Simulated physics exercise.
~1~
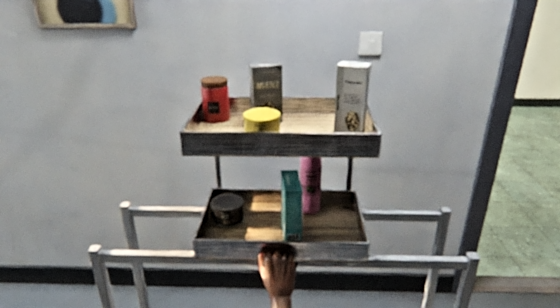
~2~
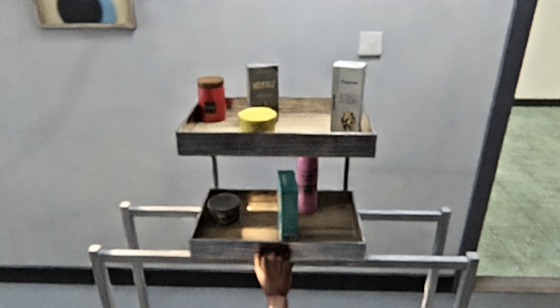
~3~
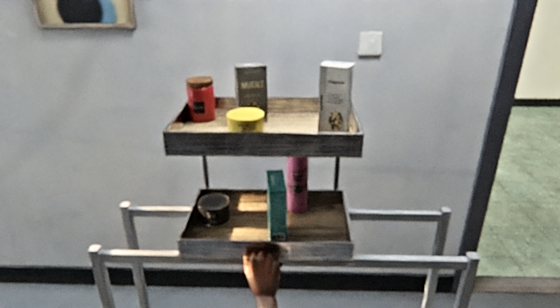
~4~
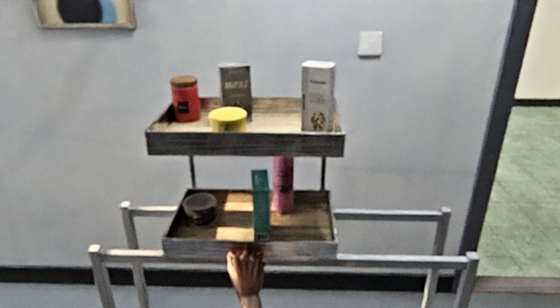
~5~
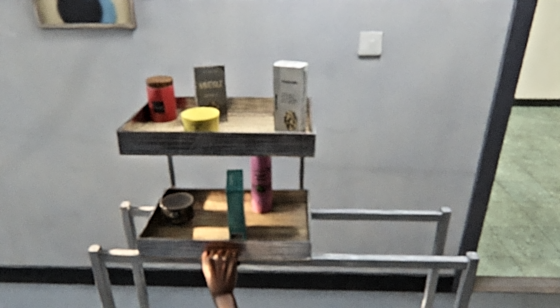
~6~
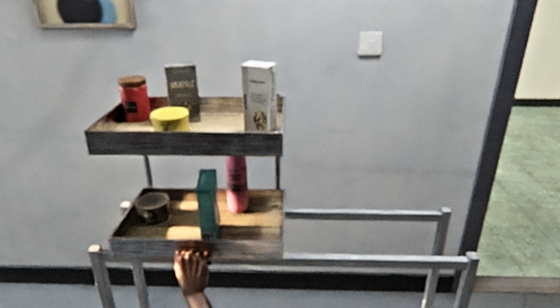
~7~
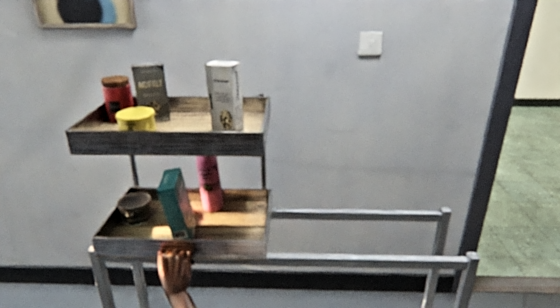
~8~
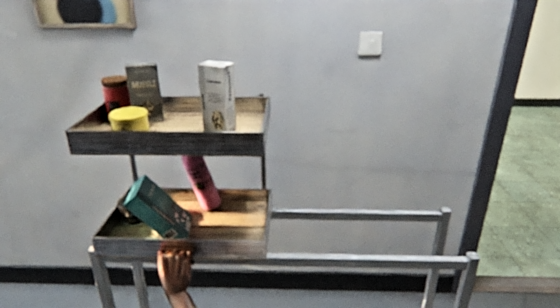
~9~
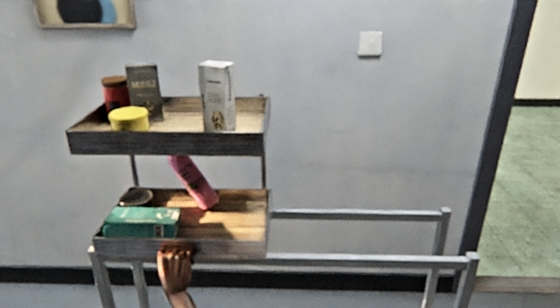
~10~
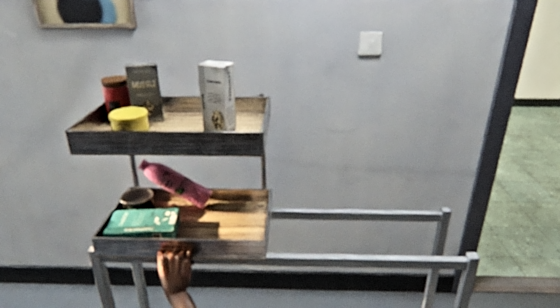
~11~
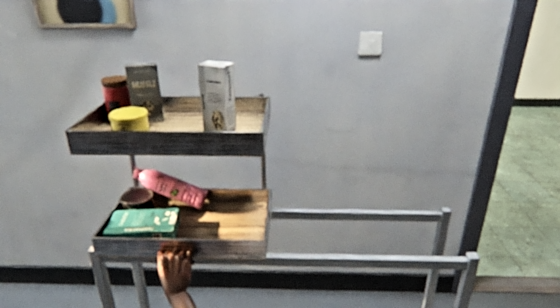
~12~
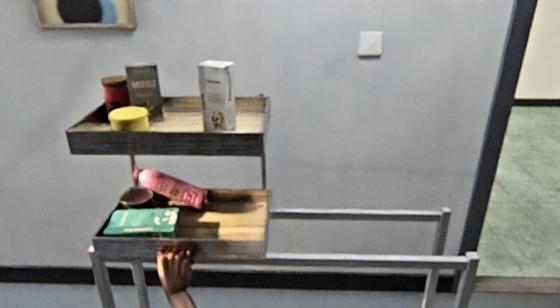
A two-tier wooden tray unit, pushed by a hand at its lower edge, slides left along a metal rail frame before a grey wall, seen from the front by a still camera. The upper tray holds a red jar, a grey packet, a yellow tub and a white packet, while a black tub, turquoise packet and pink bottle stand below. The unit gathers speed, then halts at the left end. The turquoise packet tips left and falls flat, and the pink bottle leans and topples after it. Both lie on the lower tray, while the other items stay upright.
